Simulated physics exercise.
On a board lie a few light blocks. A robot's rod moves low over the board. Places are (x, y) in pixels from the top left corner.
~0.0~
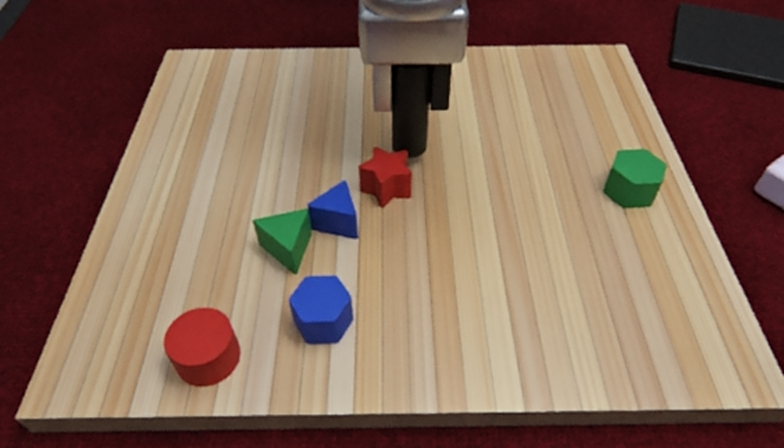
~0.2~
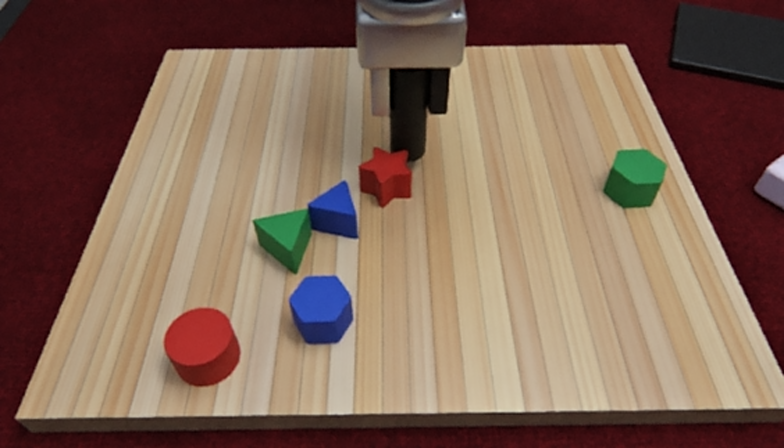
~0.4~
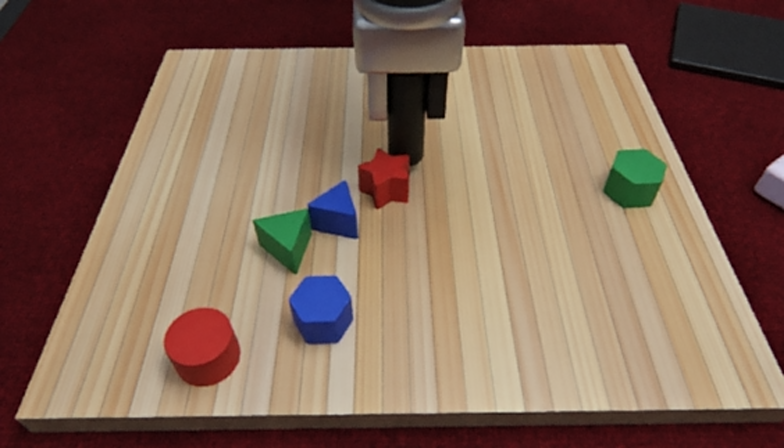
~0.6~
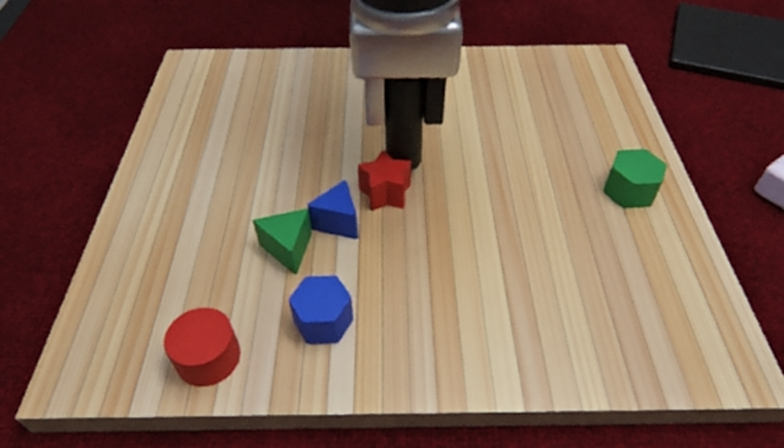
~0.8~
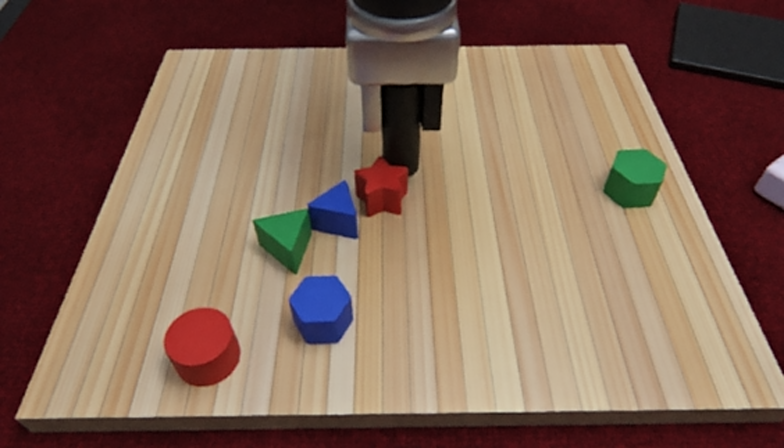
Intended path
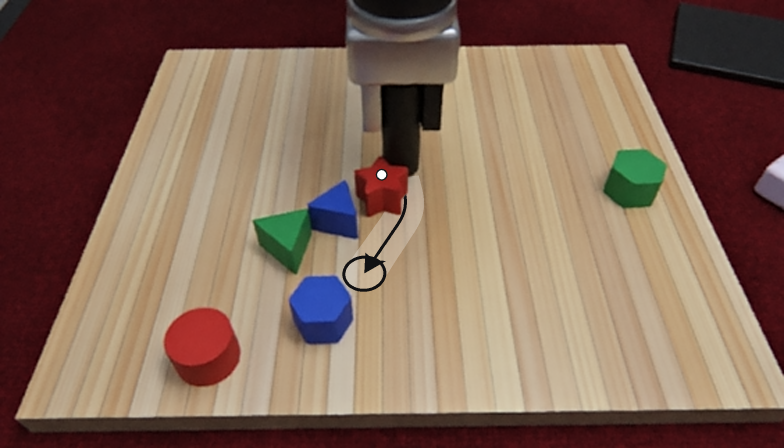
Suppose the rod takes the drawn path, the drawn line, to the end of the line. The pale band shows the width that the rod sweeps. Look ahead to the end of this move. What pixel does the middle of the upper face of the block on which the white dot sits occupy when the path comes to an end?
Located at (328, 233).
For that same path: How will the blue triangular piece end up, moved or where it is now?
The block you're asking about gets moved.
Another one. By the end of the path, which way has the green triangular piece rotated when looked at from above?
Spins counterclockwise.
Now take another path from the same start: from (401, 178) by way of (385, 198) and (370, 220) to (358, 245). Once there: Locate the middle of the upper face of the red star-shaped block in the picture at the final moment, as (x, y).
Its top face will be centred at roughly (317, 231).
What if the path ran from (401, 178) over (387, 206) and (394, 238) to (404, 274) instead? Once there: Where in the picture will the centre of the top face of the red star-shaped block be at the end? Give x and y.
Somewhere near (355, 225).
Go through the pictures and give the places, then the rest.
The first picture shows lower end of the rod at (409, 147), tops of blocks, green triangular piece at (284, 226), blue hexagonal block at (320, 298), blue triangular piece at (336, 199), red star-shaped block at (387, 163).
The second picture shows rod at (408, 150), blocks as before.
The third picture shows rod at (406, 155), red star-shaped block at (386, 166).
The fourth picture shows rod at (404, 160), red star-shaped block at (385, 169).
The fifth picture shows rod at (401, 166), green triangular piece at (284, 226), blue hexagonal block at (320, 298), blue triangular piece at (336, 199), red star-shaped block at (382, 175).
The drawn path runs from (401, 178) through (405, 209) and (387, 240) to (364, 273); the dot is on the red star-shaped block.
The first path, step by step. One third of the way, rod at (405, 197); blue triangular piece at (331, 203), turned 20° clockwise; red star-shaped block at (372, 199), turned 30° clockwise.
Two thirds of the way, rod at (386, 230); green triangular piece at (275, 228), turned 25° anticlockwise; blue triangular piece at (308, 207), turned 50° clockwise; red star-shaped block at (345, 219), turned 55° clockwise.
At the end, rod at (364, 262); green triangular piece at (271, 227), turned 30° anticlockwise; blue hexagonal block not moved; blue triangular piece at (302, 206), turned 60° clockwise; red star-shaped block at (328, 233), turned 90° clockwise.
